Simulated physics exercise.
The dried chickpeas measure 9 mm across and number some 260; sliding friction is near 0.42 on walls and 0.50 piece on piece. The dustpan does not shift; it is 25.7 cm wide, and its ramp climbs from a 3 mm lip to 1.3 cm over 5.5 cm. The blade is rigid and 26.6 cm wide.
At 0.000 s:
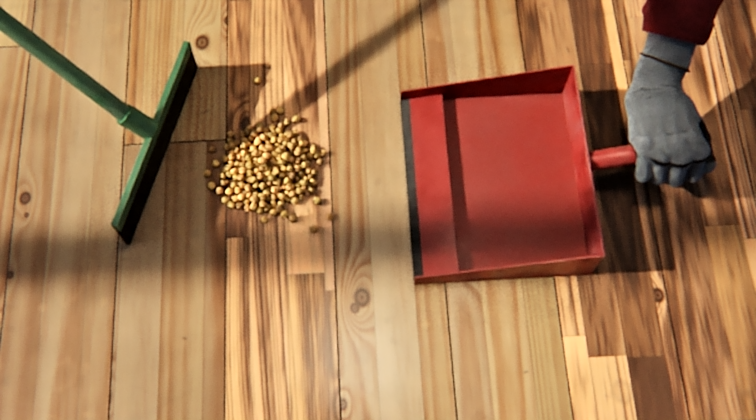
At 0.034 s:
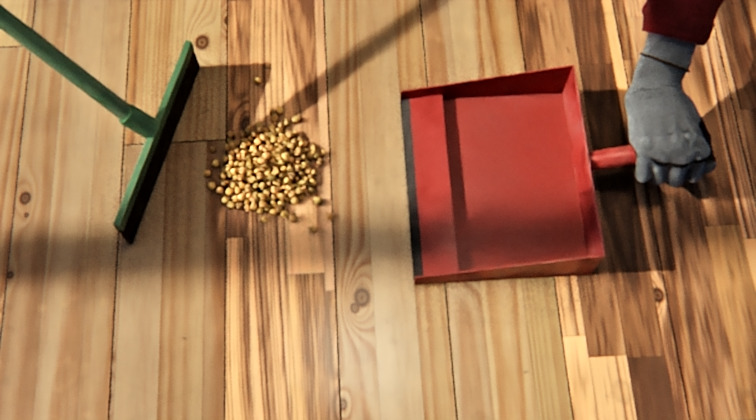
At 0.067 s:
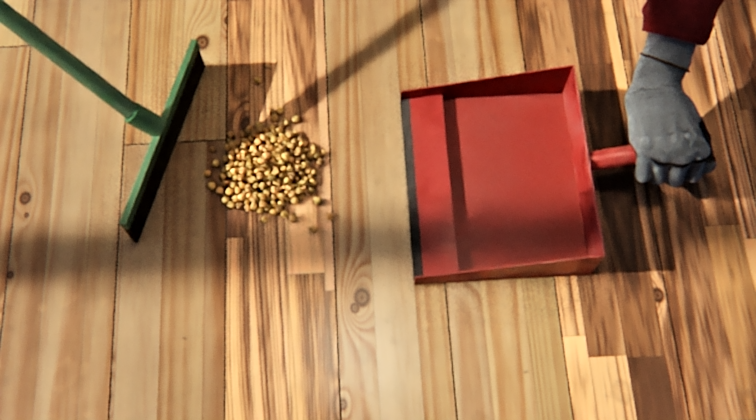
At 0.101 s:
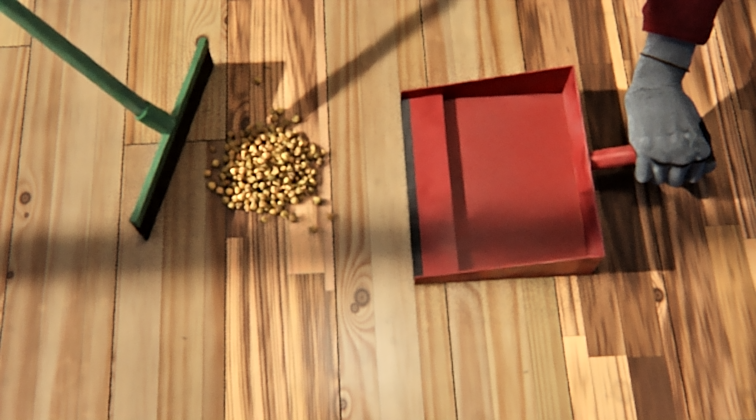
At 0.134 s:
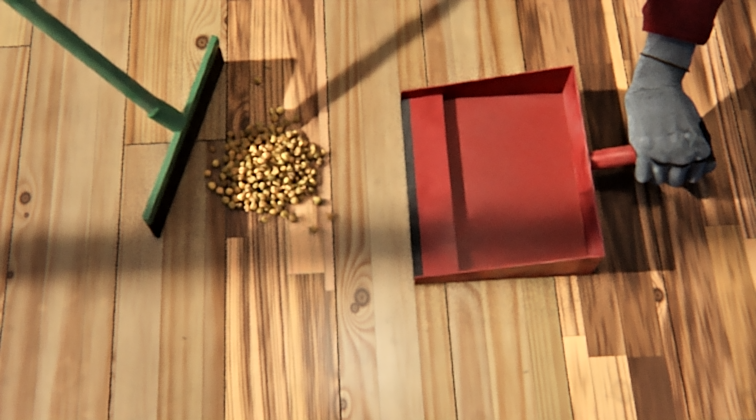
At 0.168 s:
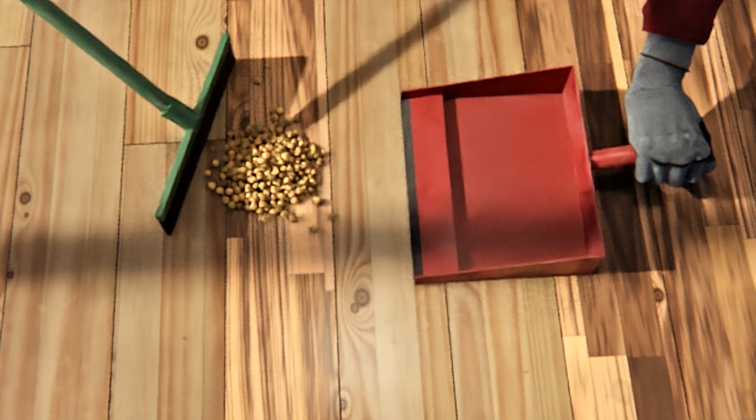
Red dustpan held still by a gray-gloved hand as a green blade slides right toward a small pile of dried chickpeas.
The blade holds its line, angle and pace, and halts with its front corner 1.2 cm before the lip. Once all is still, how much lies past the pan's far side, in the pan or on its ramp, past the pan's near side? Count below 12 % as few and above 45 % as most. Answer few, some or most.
Far side: Few, pan: Few, near side: Few.
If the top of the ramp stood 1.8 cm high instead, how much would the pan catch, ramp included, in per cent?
Then about 0 per cent.
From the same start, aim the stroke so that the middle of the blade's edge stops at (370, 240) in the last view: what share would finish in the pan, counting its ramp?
About 30 per cent.
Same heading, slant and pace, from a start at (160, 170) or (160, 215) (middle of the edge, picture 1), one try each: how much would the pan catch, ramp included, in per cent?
About 5 and 15 per cent.
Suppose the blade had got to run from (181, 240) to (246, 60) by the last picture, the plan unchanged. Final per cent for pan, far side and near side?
Pan 20, far 0, near 5.
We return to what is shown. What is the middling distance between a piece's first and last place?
Roughly 14 cm.
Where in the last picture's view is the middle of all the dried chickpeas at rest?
Near (372, 167).
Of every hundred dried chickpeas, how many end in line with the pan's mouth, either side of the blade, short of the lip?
About 95 per cent.
Then, at 0.41 s, middle of the blade 16 cm from the lip; 0 % over the lip, far side 0 %, near side 0 %.
Then, at 0.57 s, middle of the blade 9 cm from the lip; 0 % over the lip, far side 5 %, near side 0 %.
Then, at 0.86 s, middle of the blade 5 cm from the lip; 0 % over the lip, far side 5 %, near side 0 %.
By 1.2 s all is still; far side 5 %, pan 0 %, near side 0 %, in front of the lip or behind the blade 95 %.
